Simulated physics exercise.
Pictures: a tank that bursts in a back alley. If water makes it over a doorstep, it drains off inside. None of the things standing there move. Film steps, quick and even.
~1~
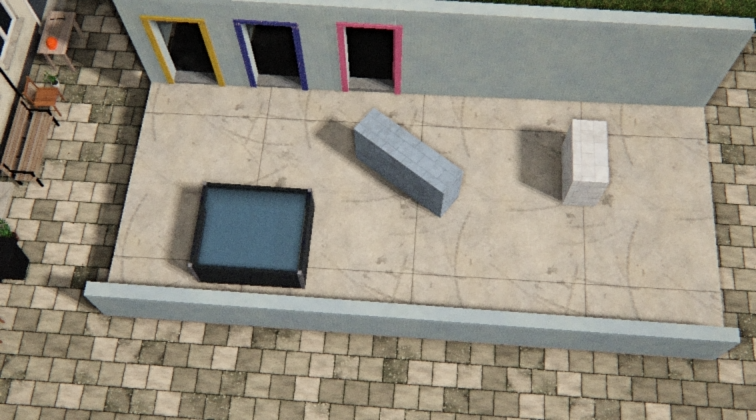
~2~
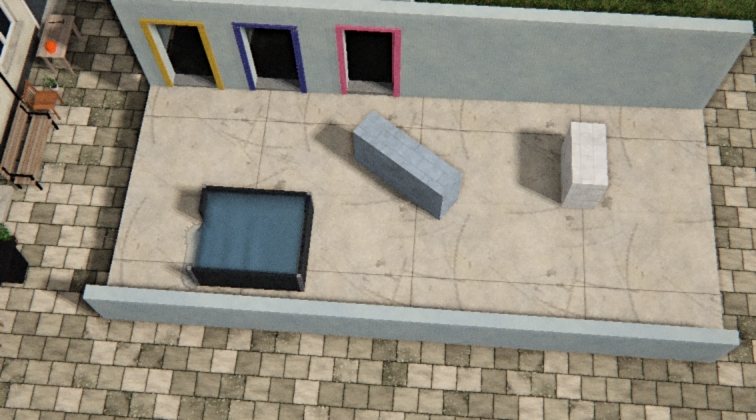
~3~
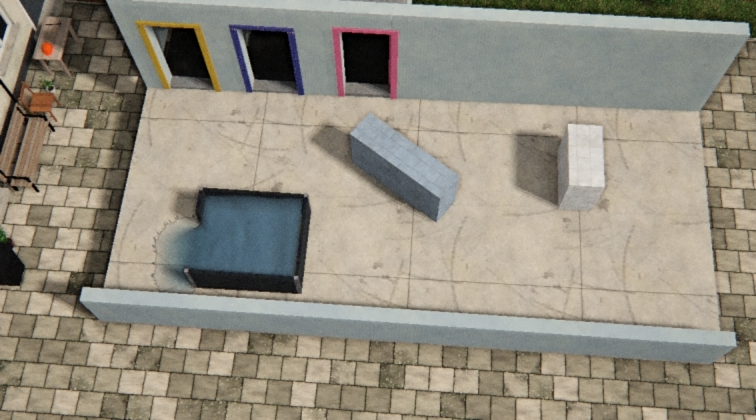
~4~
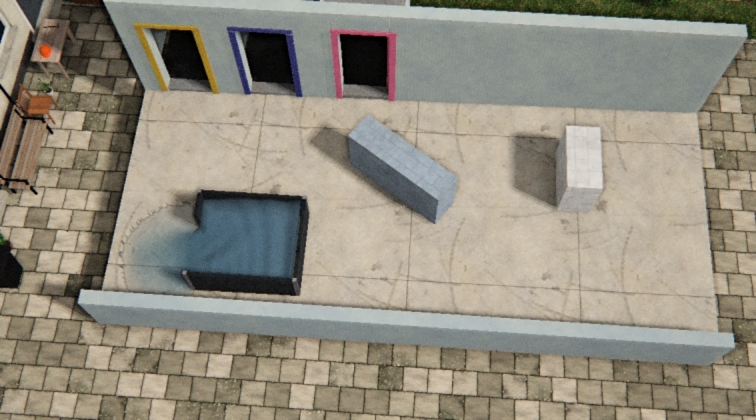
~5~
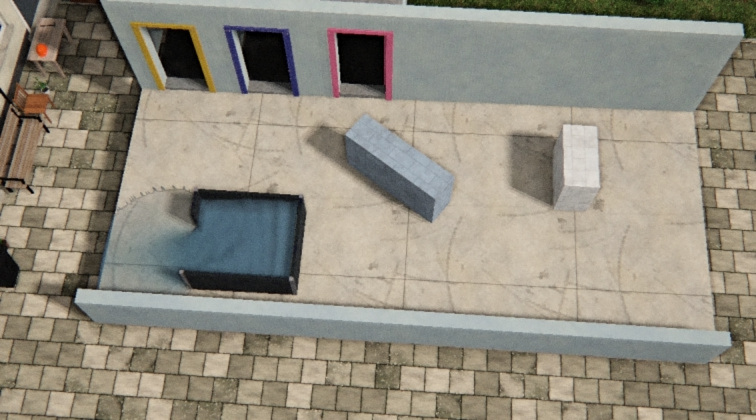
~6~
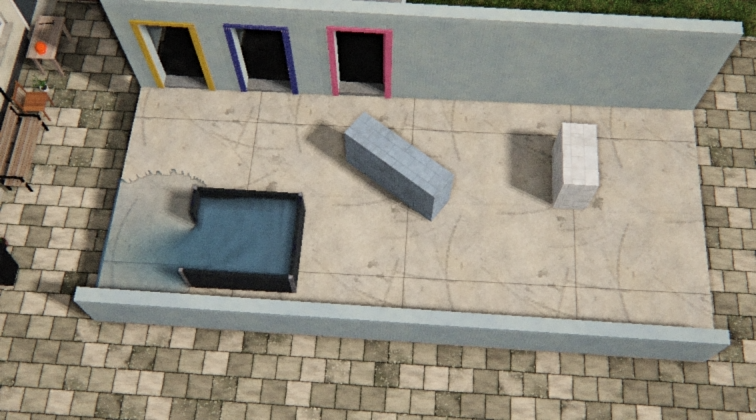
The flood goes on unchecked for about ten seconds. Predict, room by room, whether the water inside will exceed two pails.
In order: I predict the yellow door will remain at two buckets or below; I predict the blue door will remain at two buckets or below; I predict the pink door will remain at two buckets or below.
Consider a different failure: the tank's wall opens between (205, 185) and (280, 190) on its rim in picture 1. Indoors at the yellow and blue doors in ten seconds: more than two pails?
Yellow door: Exceeds it; blue door: Exceeds it.
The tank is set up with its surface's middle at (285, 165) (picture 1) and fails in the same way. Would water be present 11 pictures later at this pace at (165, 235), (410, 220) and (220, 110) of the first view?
Soaked, bone-dry, bone-dry.
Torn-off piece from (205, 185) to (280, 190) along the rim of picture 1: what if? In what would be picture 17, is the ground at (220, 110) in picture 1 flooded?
Spot status: Drenched.
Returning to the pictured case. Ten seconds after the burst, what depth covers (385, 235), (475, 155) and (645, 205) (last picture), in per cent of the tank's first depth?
At the three places, in the order asked: Around 0, 0 and 0 per cent.
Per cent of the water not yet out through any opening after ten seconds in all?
8 %.
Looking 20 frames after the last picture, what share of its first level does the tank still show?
Near 26 in a hundred.
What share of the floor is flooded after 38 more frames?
The answer is around 10 per cent.
A moment on, water covers 10 % of the floor; the yellow door not reached, the blue door not reached, the pink door not reached.
Next, water covers 10 % of the floor; the yellow door not reached, the blue door not reached, the pink door not reached.
Then, water covers 10 % of the floor; the yellow door not reached, the blue door not reached, the pink door not reached.
Later, water covers 10 % of the floor; the yellow door not reached, the blue door not reached, the pink door not reached.
In the end, water covers 5 % of the floor; the yellow door not reached, the blue door not reached, the pink door not reached.
